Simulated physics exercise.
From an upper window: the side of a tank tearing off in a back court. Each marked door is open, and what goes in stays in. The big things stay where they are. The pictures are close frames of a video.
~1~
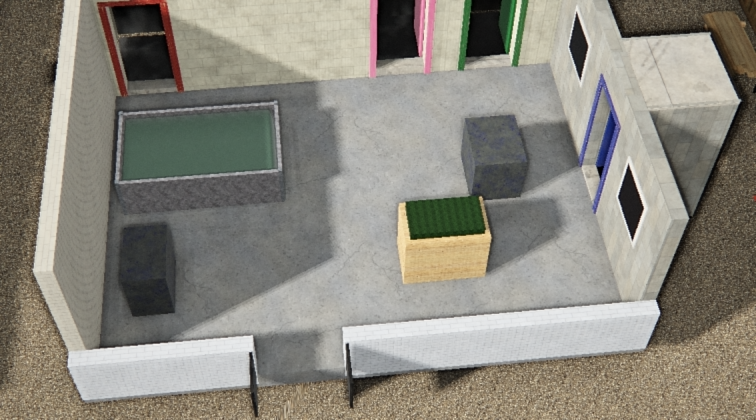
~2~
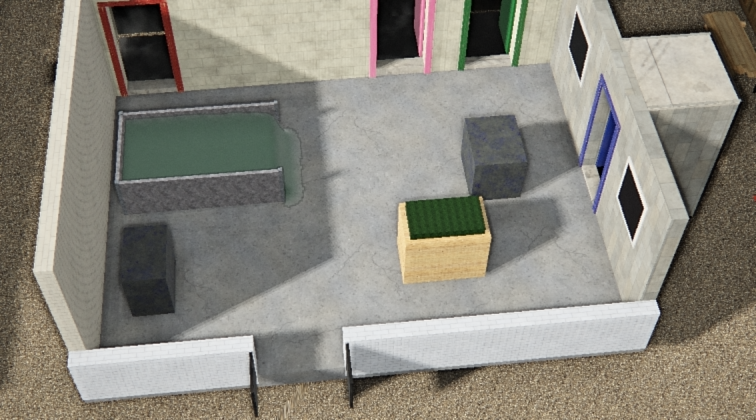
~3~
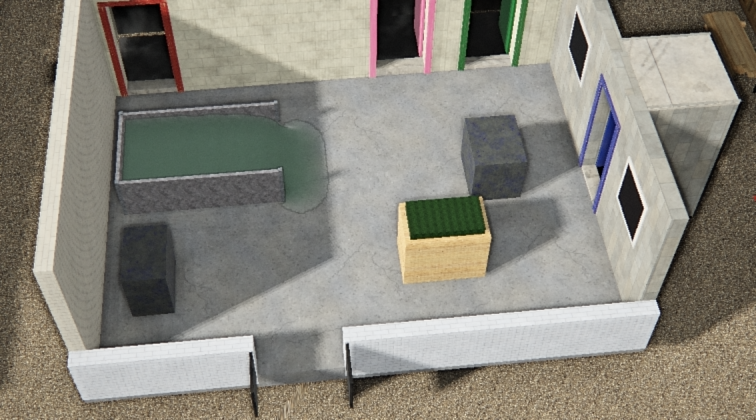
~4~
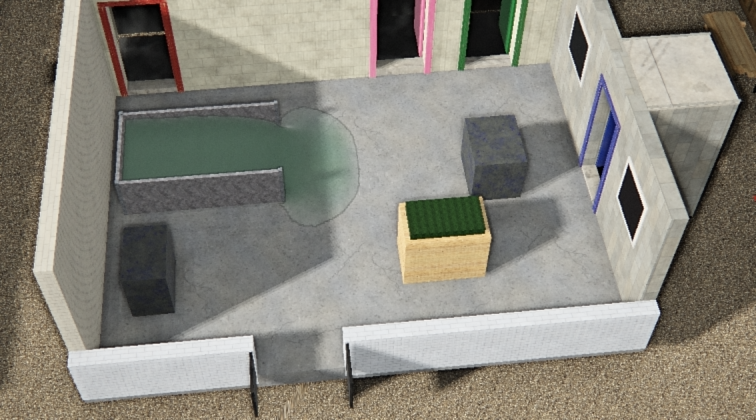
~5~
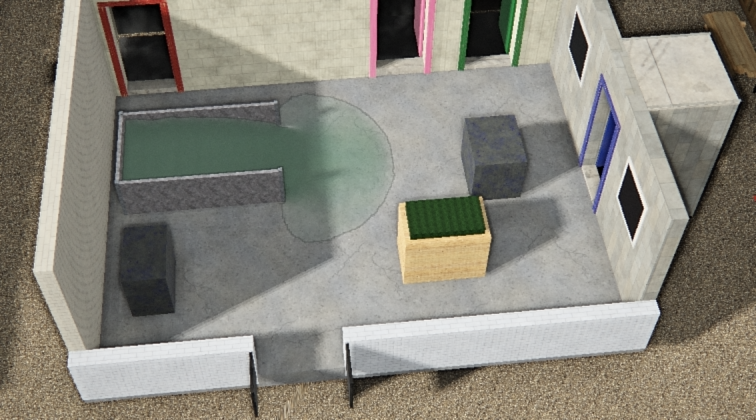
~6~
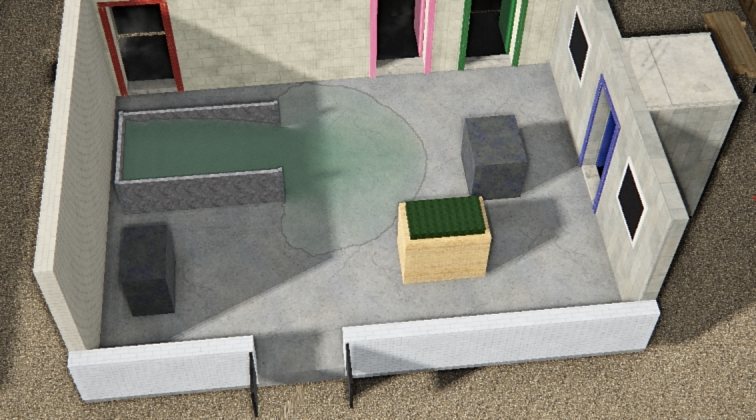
At first, a rectangular tank of green water stands whole and still in a walled grey court. Then its right side is gone and water pours out across the floor, spreading rightward in a thin, rounded sheet that widens until its edge is beside the green-topped box, while the blocks stay still.
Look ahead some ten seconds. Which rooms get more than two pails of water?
In the end: The green door takes more than that; the red door stays under that; the pink door stays under that; the blue door takes more than that.
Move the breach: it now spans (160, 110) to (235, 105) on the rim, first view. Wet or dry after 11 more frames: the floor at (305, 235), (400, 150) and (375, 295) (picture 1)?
As listed: Free of water, wet, clear.
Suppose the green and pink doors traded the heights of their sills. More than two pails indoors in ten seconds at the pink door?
In short: The pink door lets more in.
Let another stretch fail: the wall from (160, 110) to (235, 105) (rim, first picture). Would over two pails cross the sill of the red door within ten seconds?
In short: The red one goes over.
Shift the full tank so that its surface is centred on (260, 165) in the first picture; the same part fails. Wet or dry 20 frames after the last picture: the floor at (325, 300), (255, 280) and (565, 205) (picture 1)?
One after the other: Clear, clear, under water.
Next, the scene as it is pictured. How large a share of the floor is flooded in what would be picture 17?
Some 45 per cent.
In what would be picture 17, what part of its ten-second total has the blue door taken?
Roughly 0 per cent.
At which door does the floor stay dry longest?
That is the door marked red.
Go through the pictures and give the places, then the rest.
In the first picture, the water tank at (200, 145) is whole and still.
In the second picture, water pours out at (278, 158) and has run to (287, 204).
In the third picture, water pours out at (278, 159) and has run to (312, 205).
In the fourth picture, water pours out at (279, 160) and has run to (331, 214).
In the fifth picture, water pours out at (279, 160) and has run to (388, 182).
In the sixth picture, water pours out at (279, 160) and has run to (416, 140).
A moment on, water covers 35 % of the floor; the green door not reached, the red door not reached, the pink door wet at the sill, nothing in, the blue door not reached.
Next, water covers 45 % of the floor; the green door wet at the sill, nothing in, the red door not reached, the pink door wet at the sill, nothing in, the blue door not reached.
Then, water covers 60 % of the floor; the green door under two buckets in, the red door not reached, the pink door wet at the sill, nothing in, the blue door under two buckets in.
Later, water covers 70 % of the floor; the green door far over two buckets in, the red door not reached, the pink door wet at the sill, nothing in, the blue door over two buckets in.
In the end, water covers 95 % of the floor; the green door far over two buckets in, the red door wet at the sill, nothing in, the pink door wet at the sill, nothing in, the blue door over two buckets in.
